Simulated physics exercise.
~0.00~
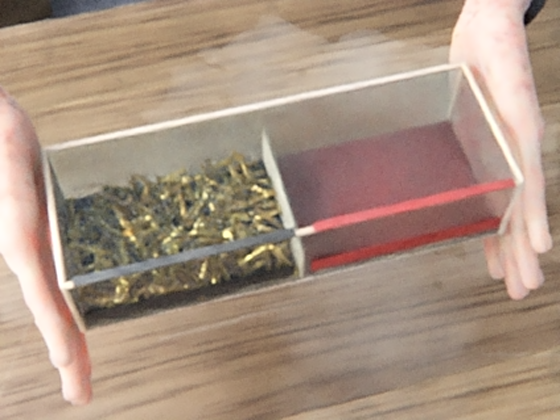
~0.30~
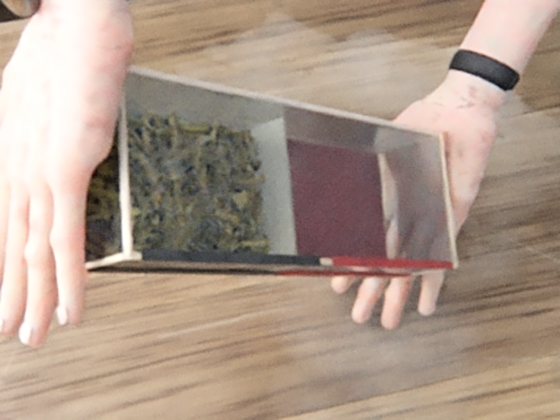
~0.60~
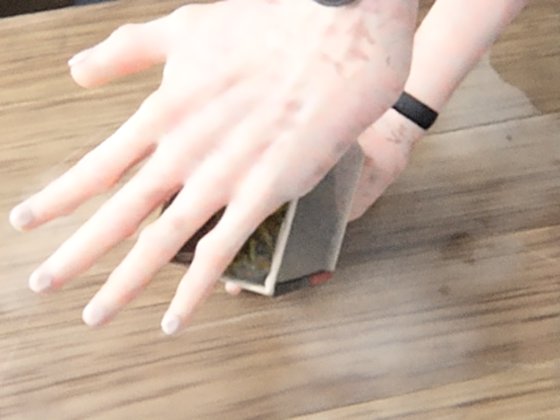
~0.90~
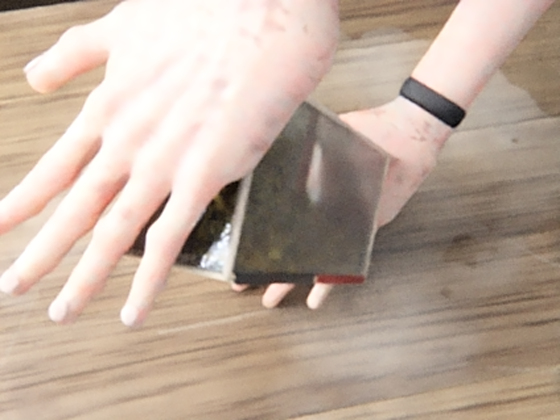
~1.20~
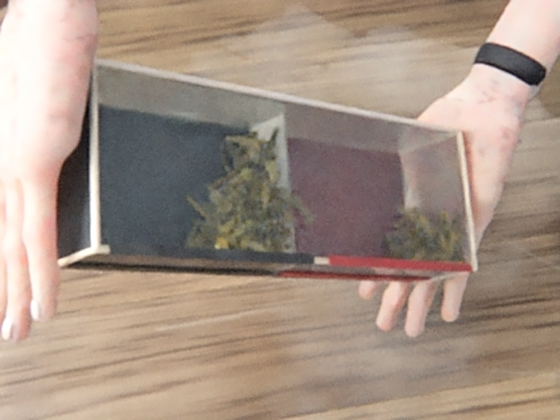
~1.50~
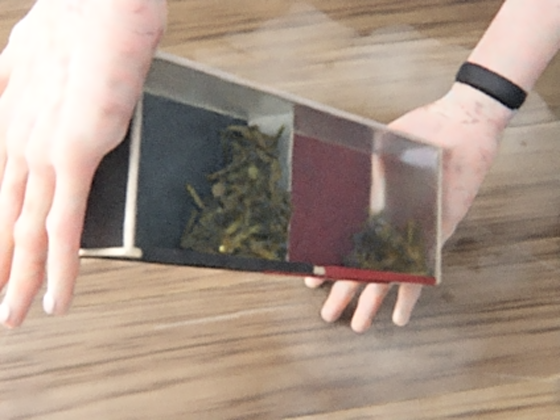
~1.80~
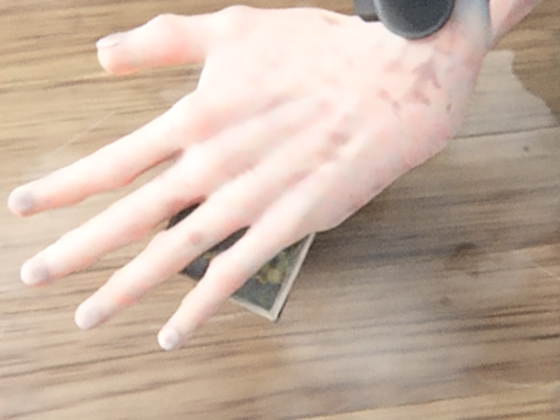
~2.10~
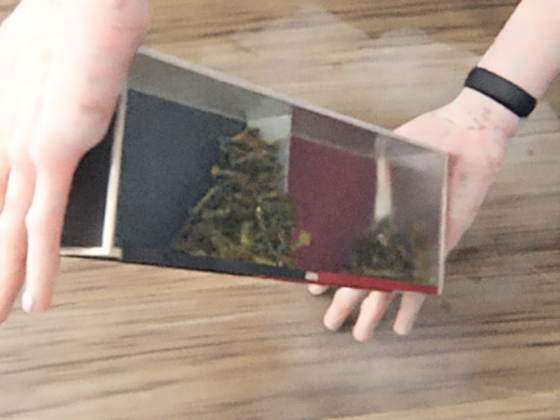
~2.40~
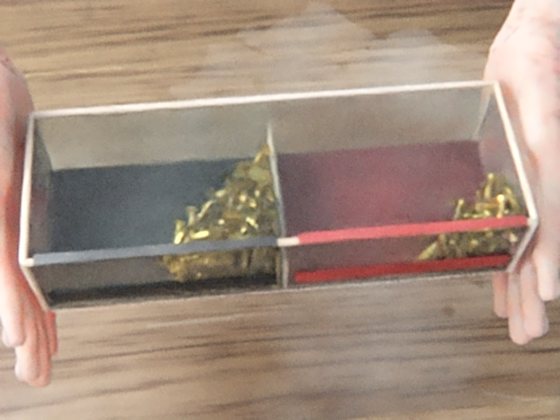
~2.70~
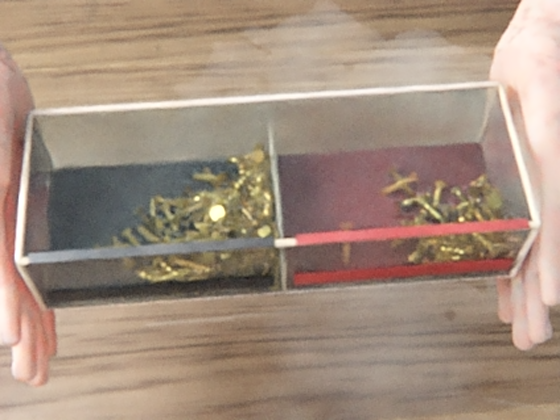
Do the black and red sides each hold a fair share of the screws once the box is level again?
Yes, both sides hold a fair share, with the larger pile on the black side and a smaller one on the red.
